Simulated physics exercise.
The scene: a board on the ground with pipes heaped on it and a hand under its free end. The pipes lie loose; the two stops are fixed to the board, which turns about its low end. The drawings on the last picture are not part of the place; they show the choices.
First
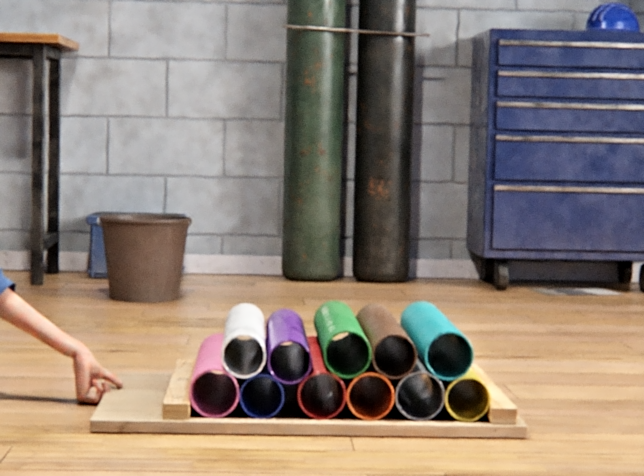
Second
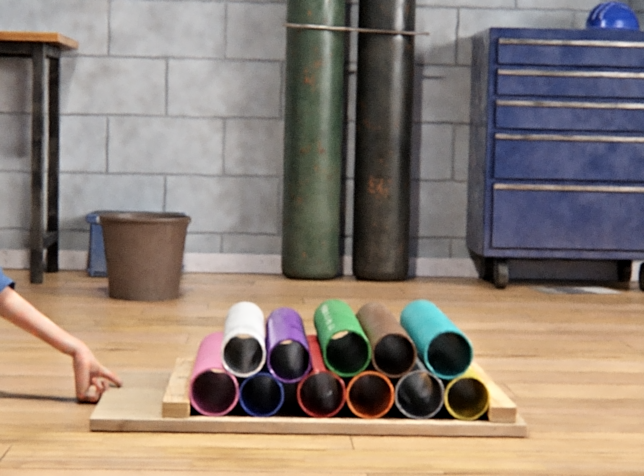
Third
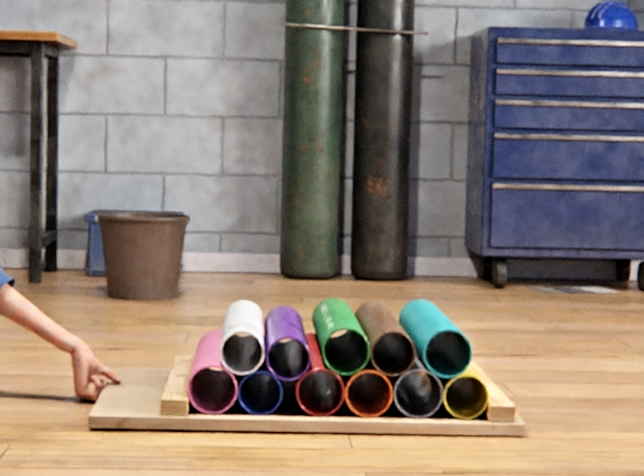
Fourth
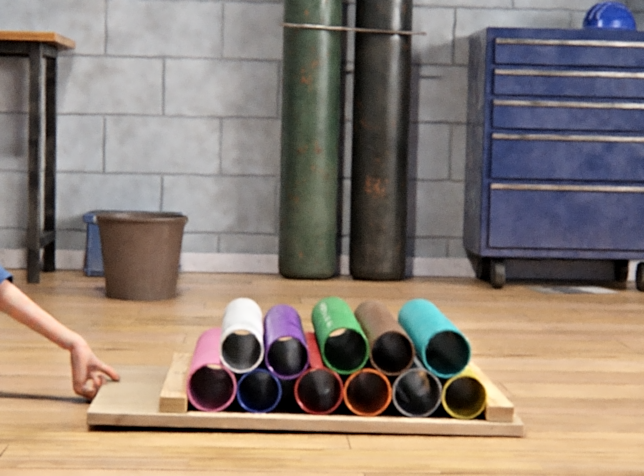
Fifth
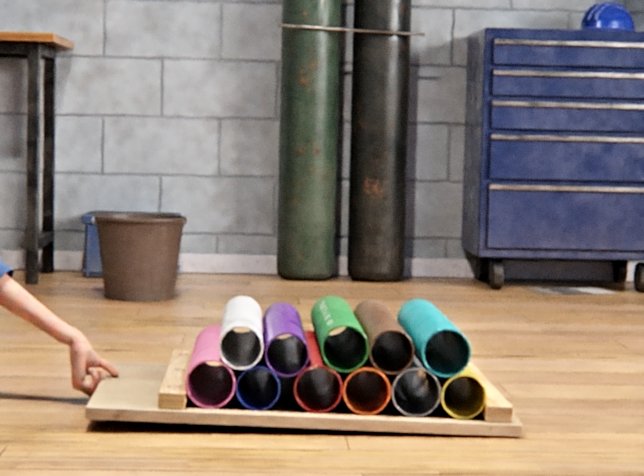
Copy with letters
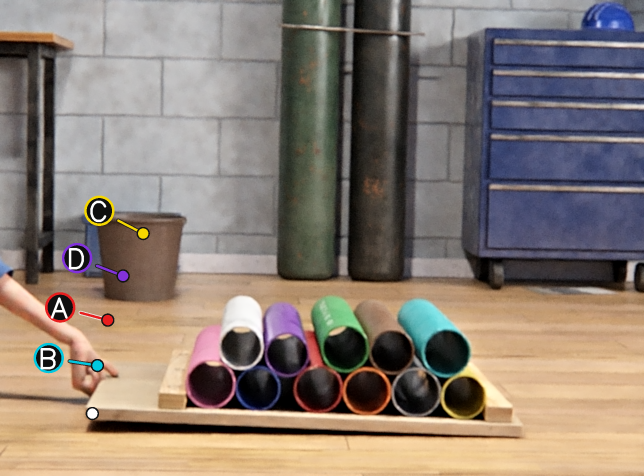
In a workshop, a hand at the left gripped the end of a board stacked with loose, colourful pipes and raised it very slightly, while the pipes stayed heaped in two rows.
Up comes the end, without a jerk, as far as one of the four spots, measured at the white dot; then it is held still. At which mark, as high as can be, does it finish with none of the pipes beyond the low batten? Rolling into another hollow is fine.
It can be raised to D.
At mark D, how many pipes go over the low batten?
The count is none.
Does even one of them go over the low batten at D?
At D: No.
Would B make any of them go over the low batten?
At B: No.
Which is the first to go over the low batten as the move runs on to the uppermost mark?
First is the turquoise one.
On the marked copy, A at (108, 320); B at (98, 366); C at (143, 233); D at (123, 276); the white dot at (93, 414).
With D. Early on, board at 14°.
Further on, board at 20°.
At the end, board at 20°, none over the low batten.
As for the rest, A none over the low batten; B none over the low batten; C one over the low batten (turquoise).
